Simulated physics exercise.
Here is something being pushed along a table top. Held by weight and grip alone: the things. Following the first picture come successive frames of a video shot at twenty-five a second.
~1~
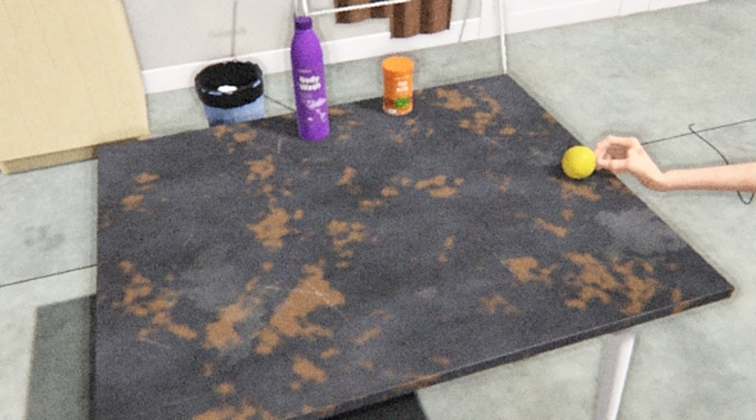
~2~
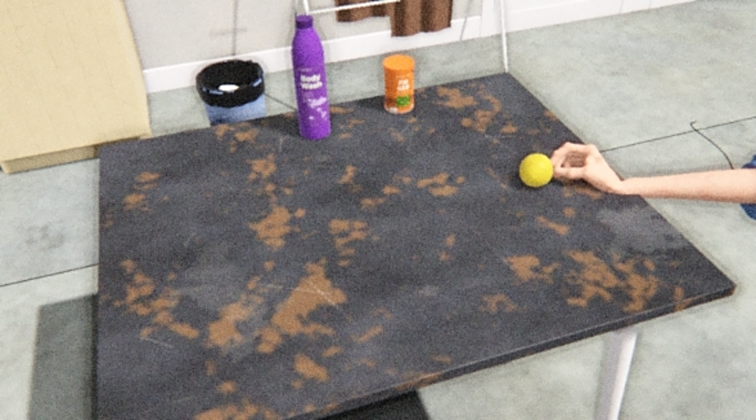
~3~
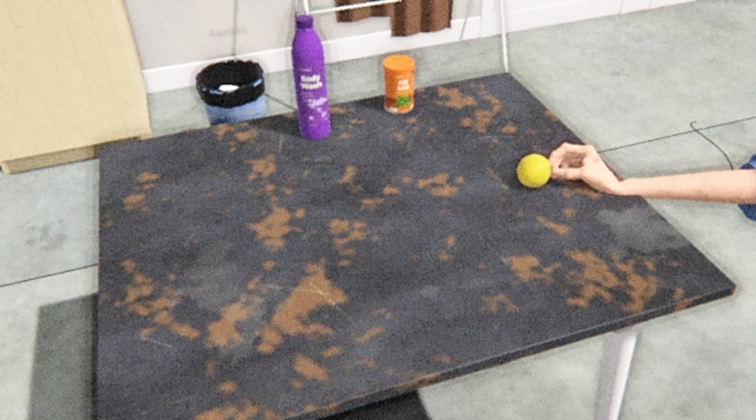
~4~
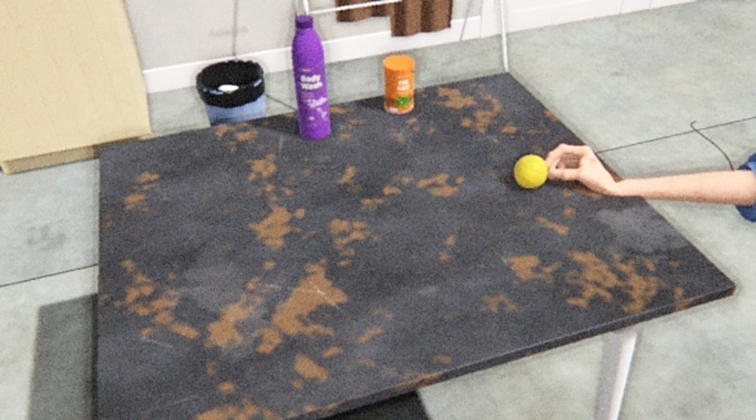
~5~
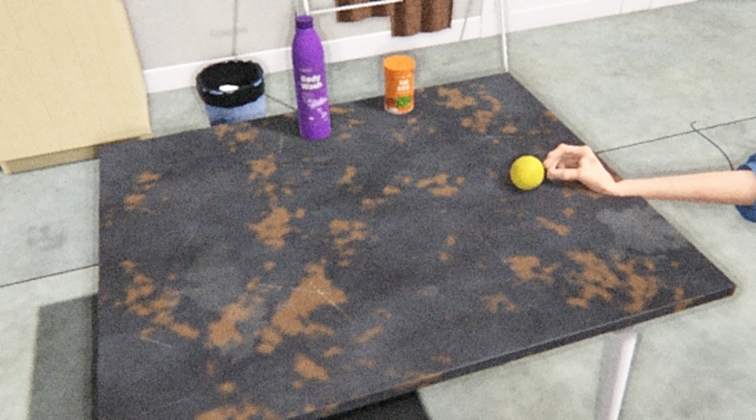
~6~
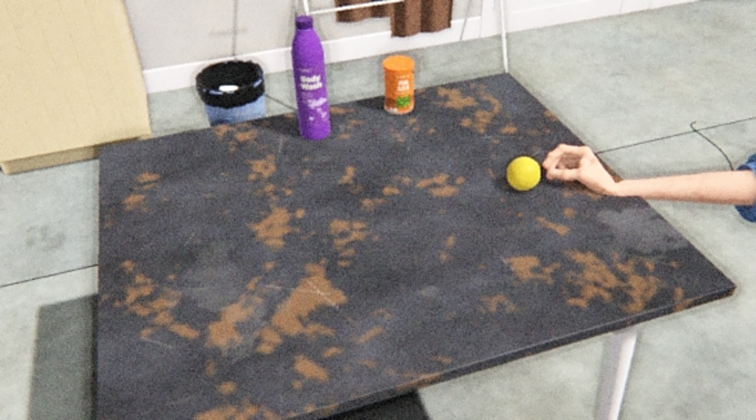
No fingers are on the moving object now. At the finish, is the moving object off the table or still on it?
Still on it.
Then, 0.10 s after the last picture, yellow lemon rolled a little near (516, 176).
Then, 0.30 s after the last picture, yellow lemon rolled about its own width near (504, 178).
Then, 0.40 s after the last picture, yellow lemon rolled about its own width near (500, 179).
Then, 0.90 s after the last picture, yellow lemon rolled about its own width near (495, 180).
At rest, moved from the start, yellow lemon. Seen from the same camera at the end, yellow lemon near (495, 180).
